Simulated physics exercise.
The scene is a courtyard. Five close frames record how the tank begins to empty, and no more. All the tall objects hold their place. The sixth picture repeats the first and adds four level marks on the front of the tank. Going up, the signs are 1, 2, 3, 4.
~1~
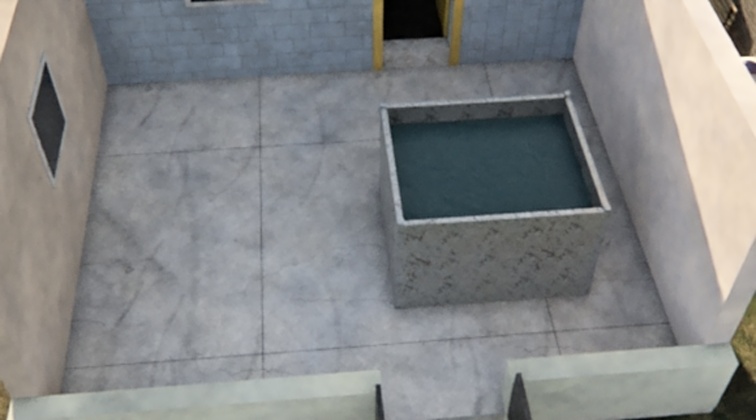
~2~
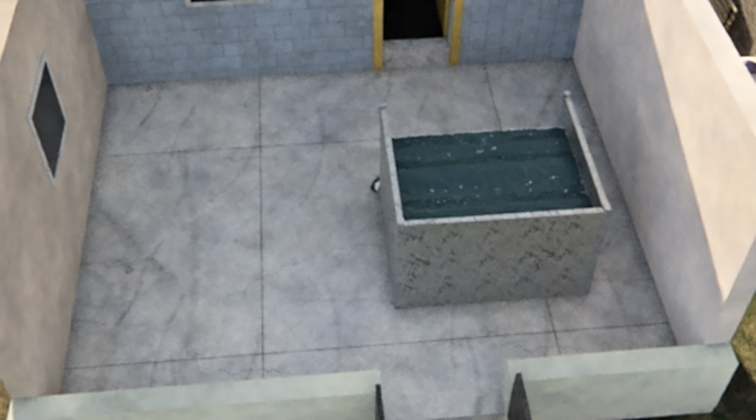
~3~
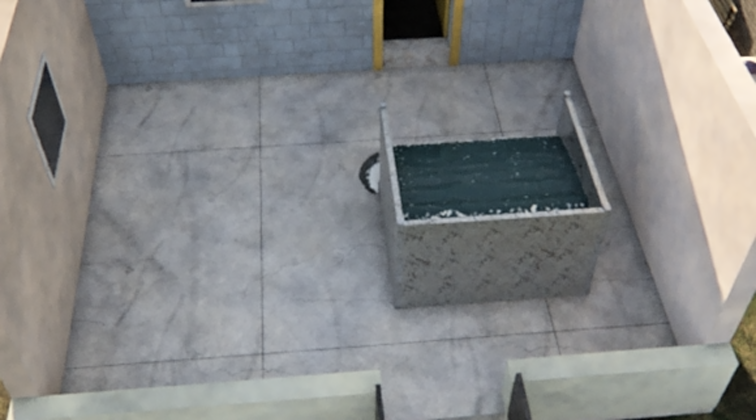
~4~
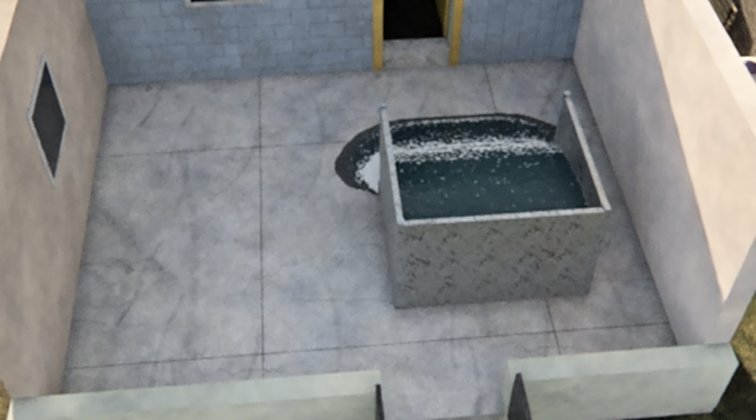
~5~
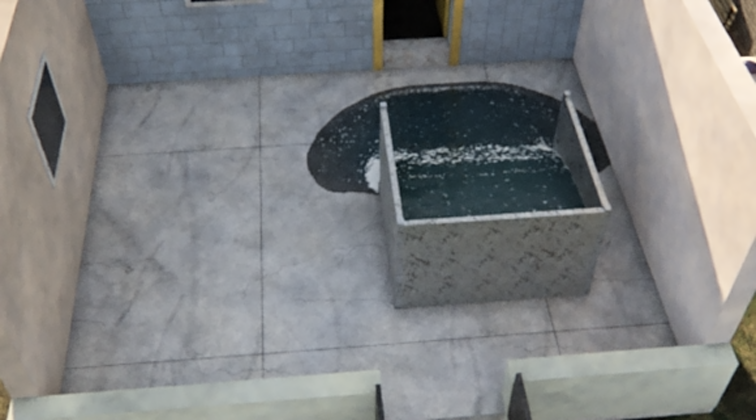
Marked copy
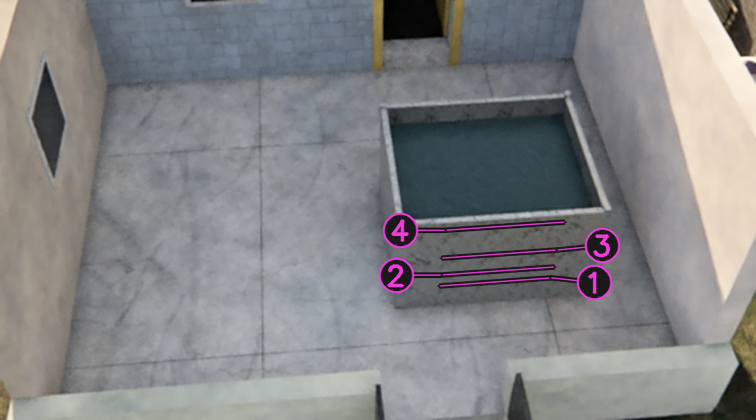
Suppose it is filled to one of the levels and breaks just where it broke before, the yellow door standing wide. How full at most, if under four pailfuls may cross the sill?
2 is the one.
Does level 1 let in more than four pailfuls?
No, that is safe.
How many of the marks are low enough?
Two of the four.
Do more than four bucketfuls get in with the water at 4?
Yes, it does.
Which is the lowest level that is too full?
That would be 3.
On the marked copy, 1 at (495, 281); 2 at (497, 271); 3 at (500, 254); 4 at (504, 226); from the bottom up 1, 2, 3, 4.
With 1, nothing gets over.
With 2, a bucket or two gets in.
With 3, about 13 bucketfuls get in.
With 4, dozens of bucketfuls pour in.
